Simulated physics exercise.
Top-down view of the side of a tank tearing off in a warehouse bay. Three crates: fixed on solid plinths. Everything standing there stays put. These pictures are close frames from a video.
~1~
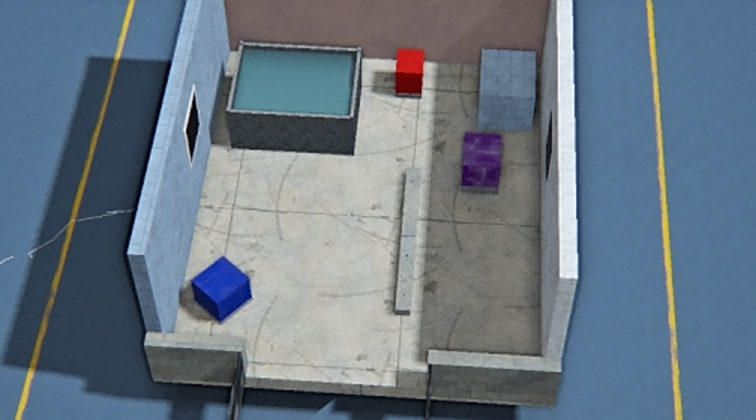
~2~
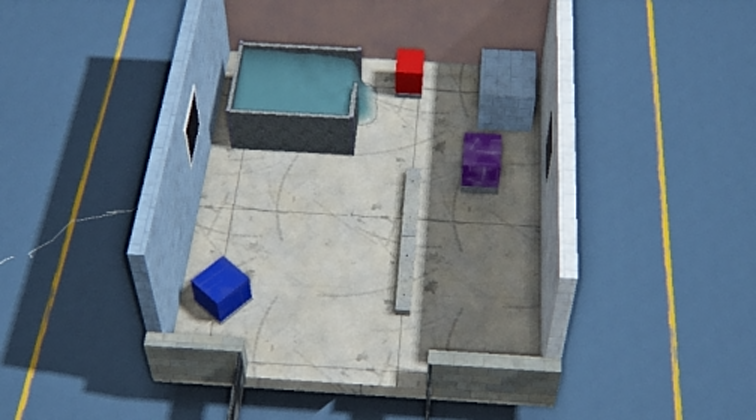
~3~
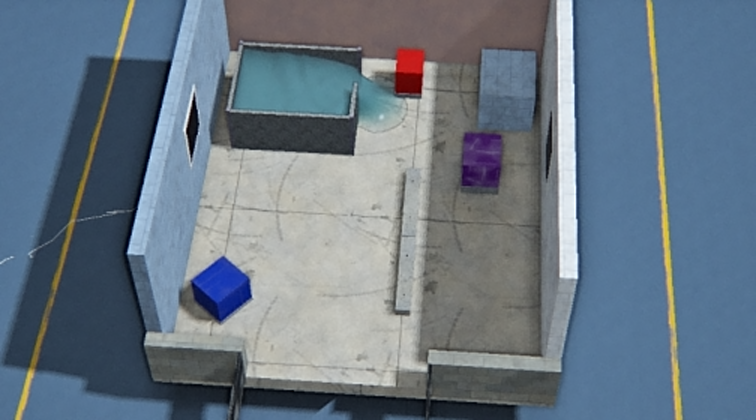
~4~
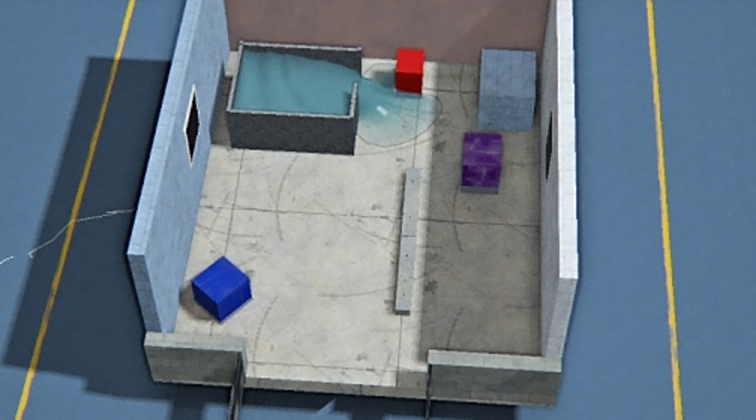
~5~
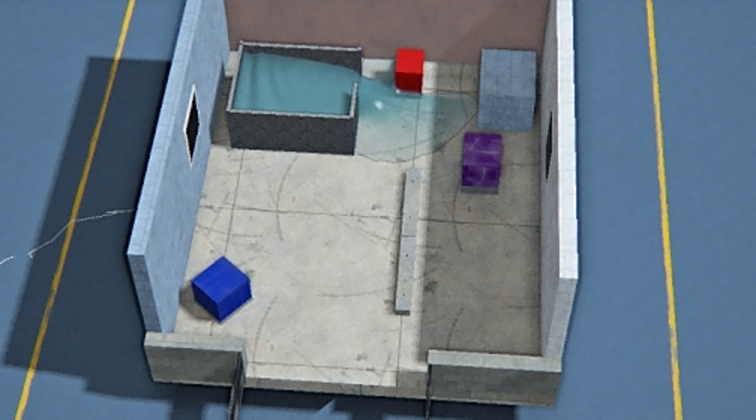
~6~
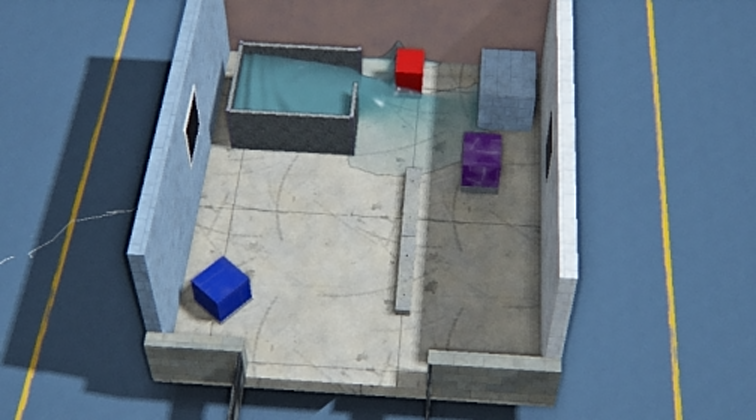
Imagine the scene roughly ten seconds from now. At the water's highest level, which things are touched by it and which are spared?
My prediction: The red crate will be caught by the water. The purple crate will be caught by the water. The blue crate will be caught by the water.
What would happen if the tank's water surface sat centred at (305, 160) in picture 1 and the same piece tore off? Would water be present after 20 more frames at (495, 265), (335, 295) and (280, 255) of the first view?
As listed: Covered, covered, dry.
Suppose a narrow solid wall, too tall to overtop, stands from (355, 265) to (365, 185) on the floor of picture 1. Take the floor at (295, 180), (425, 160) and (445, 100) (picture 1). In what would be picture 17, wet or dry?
The first point comes out unwetted, the next inundated, the last inundated.
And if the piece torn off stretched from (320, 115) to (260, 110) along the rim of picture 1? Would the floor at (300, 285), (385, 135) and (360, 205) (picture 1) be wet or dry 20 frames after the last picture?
The first point is swamped, the second unwetted, the third swamped.
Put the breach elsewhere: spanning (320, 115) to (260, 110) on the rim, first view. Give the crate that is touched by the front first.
The blue one.
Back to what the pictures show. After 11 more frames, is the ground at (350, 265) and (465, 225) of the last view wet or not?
Taking the two points in turn, the first is spared and the second is waterlogged.
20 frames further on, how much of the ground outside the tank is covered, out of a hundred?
I'd put it at roughly 50 per cent.
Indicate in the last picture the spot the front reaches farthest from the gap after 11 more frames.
My estimate: Roughly (539, 277).
A moment on, water covers 20 % of the floor; the red crate water round its plinth, the purple crate water round its plinth, the blue crate not reached.
Next, water covers 35 % of the floor; the red crate water round its plinth, the purple crate water round its plinth, the blue crate not reached.
Then, water covers 50 % of the floor; the red crate water round its plinth, the purple crate water round its plinth, the blue crate not reached.
Later, water covers 70 % of the floor; the red crate water round its plinth, the purple crate water round its plinth, the blue crate water round its plinth.
In the end, water covers 100 % of the floor; the red crate was topped, the purple crate was topped, the blue crate was topped.
